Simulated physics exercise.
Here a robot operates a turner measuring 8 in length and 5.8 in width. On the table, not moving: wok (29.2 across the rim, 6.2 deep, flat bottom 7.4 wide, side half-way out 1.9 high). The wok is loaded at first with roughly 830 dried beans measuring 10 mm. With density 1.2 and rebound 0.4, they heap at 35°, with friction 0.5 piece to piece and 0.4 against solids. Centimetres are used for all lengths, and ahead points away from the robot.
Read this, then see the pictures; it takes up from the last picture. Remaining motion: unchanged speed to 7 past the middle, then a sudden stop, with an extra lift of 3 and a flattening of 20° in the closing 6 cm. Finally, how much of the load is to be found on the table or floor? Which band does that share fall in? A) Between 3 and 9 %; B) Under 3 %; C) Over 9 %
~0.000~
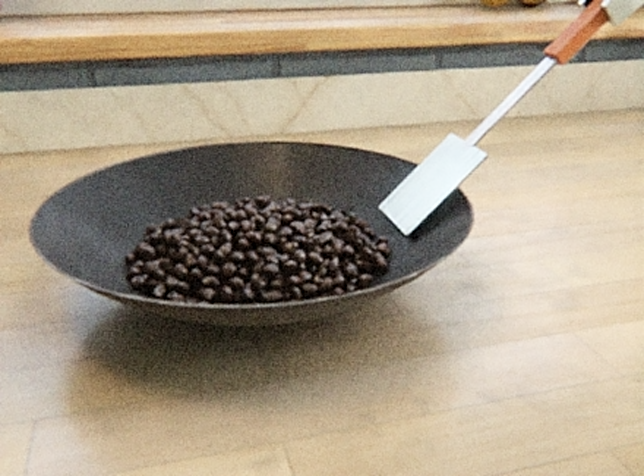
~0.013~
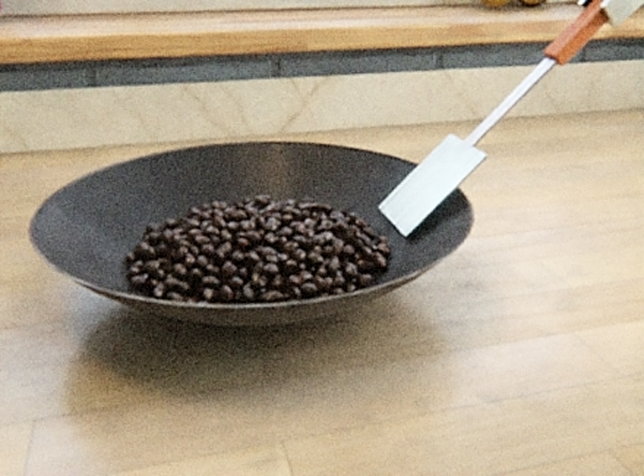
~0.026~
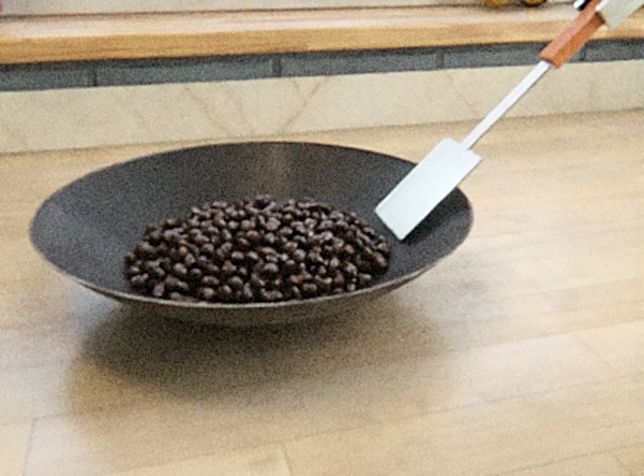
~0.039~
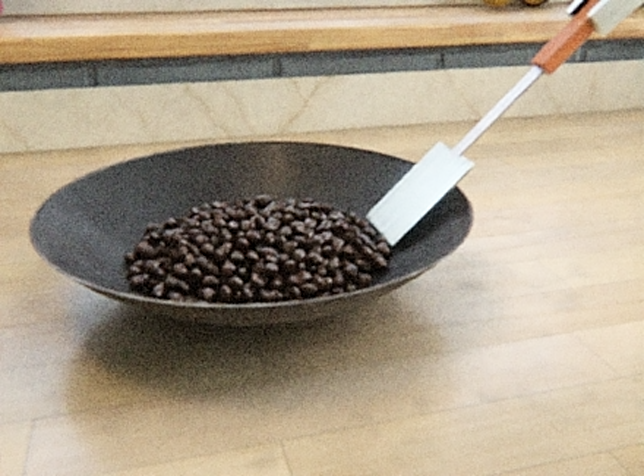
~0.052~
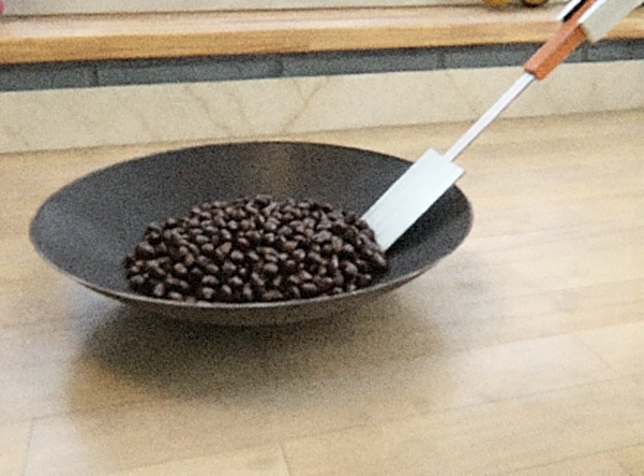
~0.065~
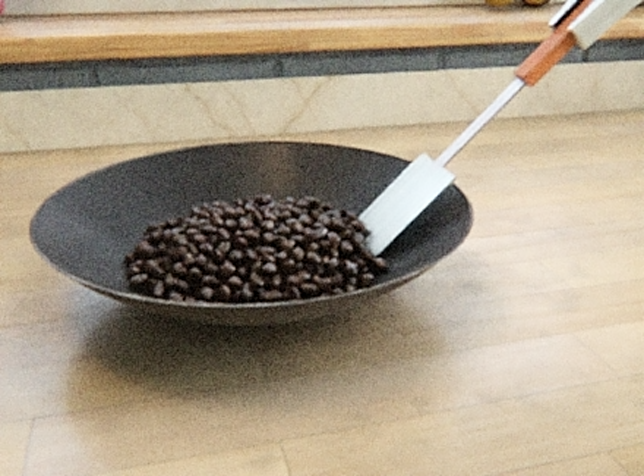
Under 3 %.
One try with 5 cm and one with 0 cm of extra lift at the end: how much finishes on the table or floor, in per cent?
Result, in order: Approx. 0 % and 0 %.
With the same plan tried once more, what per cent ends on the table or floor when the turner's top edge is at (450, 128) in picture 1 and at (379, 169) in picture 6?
Some 20 percent ends up on the table or floor.
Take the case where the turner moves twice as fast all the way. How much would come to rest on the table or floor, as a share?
It would be near 10 per cent.
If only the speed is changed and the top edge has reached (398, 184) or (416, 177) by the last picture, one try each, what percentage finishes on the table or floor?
That comes to about 20 and about 10 percent, in that order.
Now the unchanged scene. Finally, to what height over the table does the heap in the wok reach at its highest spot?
About 8.0 cm above the table.
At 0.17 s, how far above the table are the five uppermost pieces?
Roughly 5 centimetres.
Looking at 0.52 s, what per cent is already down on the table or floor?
That would be near 0 per cent, give or take.
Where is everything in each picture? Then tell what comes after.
The first picture shows turner top edge at (469, 144), sloping 44°; upper third of the load around (262, 238), from x 130 to 385, top at y 200; 828 in the wok.
The second picture shows turner top edge at (468, 145), sloping 44°; upper third of the load around (262, 238), from x 130 to 385, top at y 200.
The third picture shows turner top edge at (464, 148), sloping 44°; upper third of the load around (262, 238), from x 130 to 385, top at y 200.
The fourth picture shows turner top edge at (456, 154), sloping 44°; upper third of the load around (262, 238), from x 130 to 380, top at y 200.
The fifth picture shows turner top edge at (447, 160), sloping 44°; upper third of the load around (262, 237), from x 130 to 380, top at y 200.
The sixth picture shows turner top edge at (438, 166), sloping 44°; upper third of the load around (262, 236), from x 130 to 380, top at y 200; 828 in the wok.
After 0.17 s, sloping 44°, highest piece 5 above the table; 828 in the wok.
After 0.27 s, sloping 37°, highest piece 7 above the table; 828 in the wok.
After 0.52 s, sloping 24°, highest piece 8 above the table; 823 in the wok, 4 on the table or floor, 1 on the blade or in flight.
After 1.57 s, sloping 24°, highest piece 8 above the table; 823 in the wok, 5 on the table or floor.
At rest, 823 in the wok, 5 on the table or floor. That is 1 % on the table or floor.
